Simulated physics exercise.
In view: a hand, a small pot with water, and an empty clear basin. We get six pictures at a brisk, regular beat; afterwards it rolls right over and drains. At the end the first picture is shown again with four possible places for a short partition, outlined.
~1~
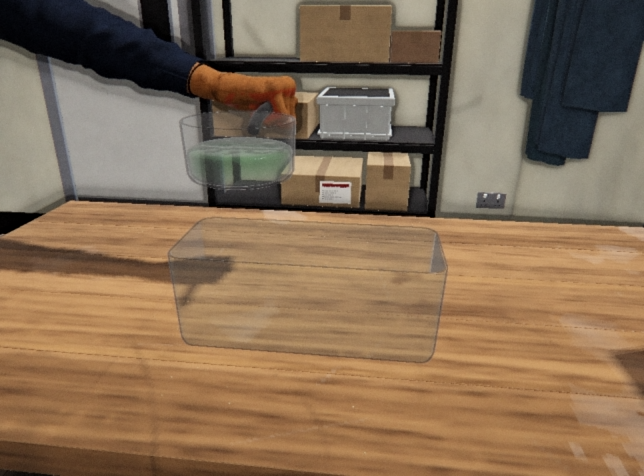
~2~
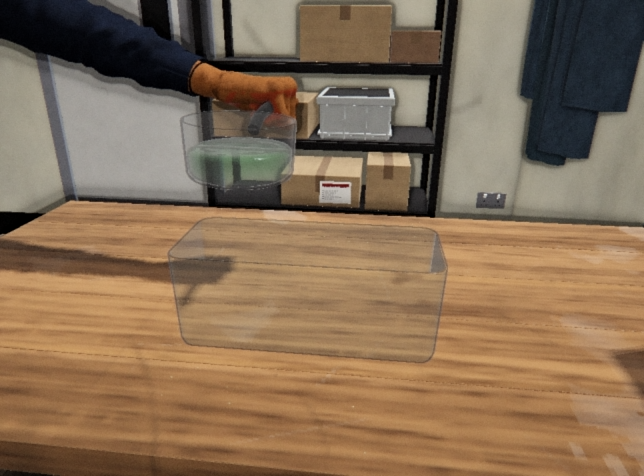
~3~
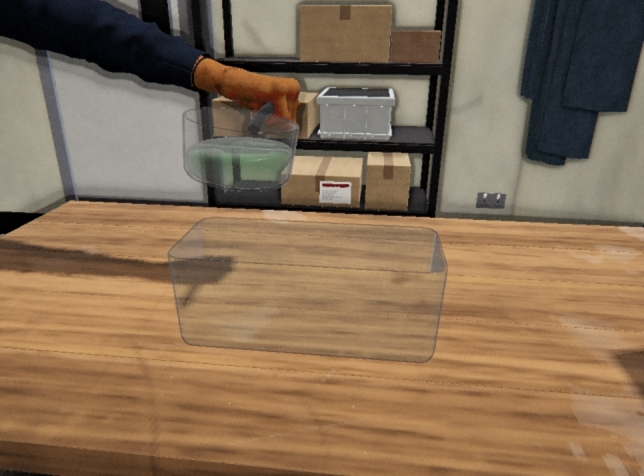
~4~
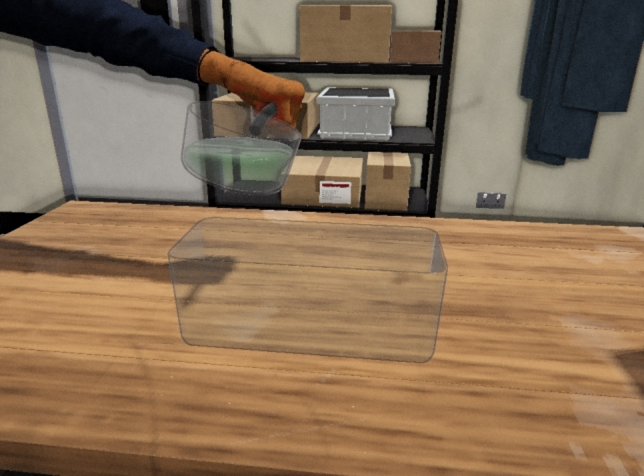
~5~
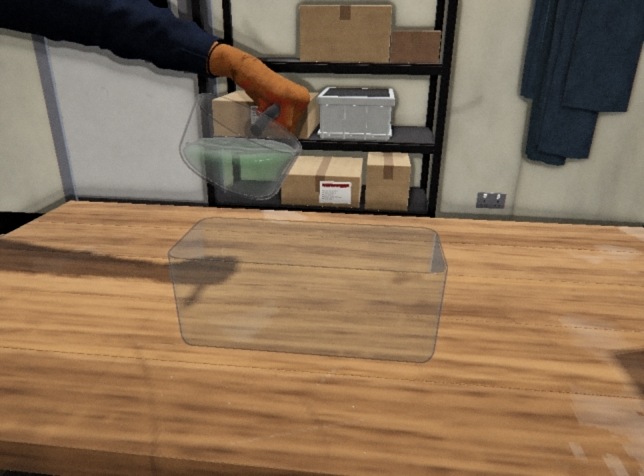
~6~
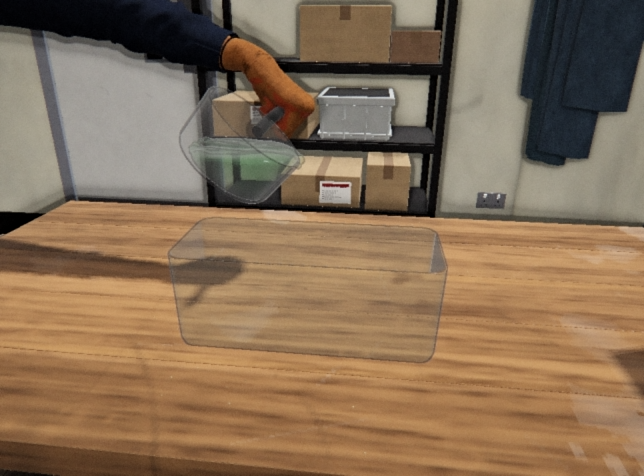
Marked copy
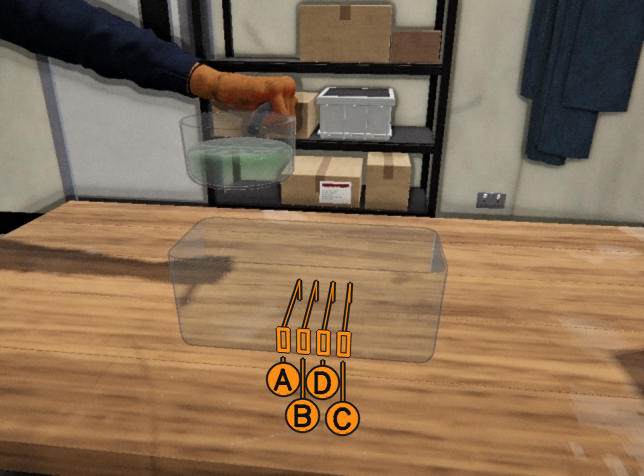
In a storeroom with shelves of cardboard boxes, an orange-gloved hand holds a small clear pot of greenish water above a wooden table, behind an empty clear basin. The pot stays nearly level at first, then the hand tilts it steadily rightward, and water reaches over its lowered lip.
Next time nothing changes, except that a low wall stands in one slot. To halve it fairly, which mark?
D works best here.
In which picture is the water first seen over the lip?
In picture 6.
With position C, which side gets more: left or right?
More ends on the left.
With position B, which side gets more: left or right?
The right one.
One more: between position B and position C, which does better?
Here it is position B.
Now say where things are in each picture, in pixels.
Upright, lip at (292, 120); basin from (183, 339) to (434, 358); nothing has left yet.
Upright, lip at (293, 122); nothing has left yet.
Tipped about 7°, lip at (295, 128); nothing has left yet.
Tipped about 16°, lip at (298, 137); nothing has left yet.
Tipped about 28°, lip at (299, 149); nothing has left yet.
Tipped about 41°, lip at (298, 163); water is over the lip, down to (298, 163).
On the marked copy, A at (283, 357); B at (302, 359); C at (342, 362); D at (322, 360).
With A, about 7 % ends left of the wall and 92 % right of it.
With B, about 28 % ends left of the wall and 72 % right of it.
With C, about 85 % ends left of the wall and 14 % right of it.
With D, about 52 % ends left of the wall and 48 % right of it.
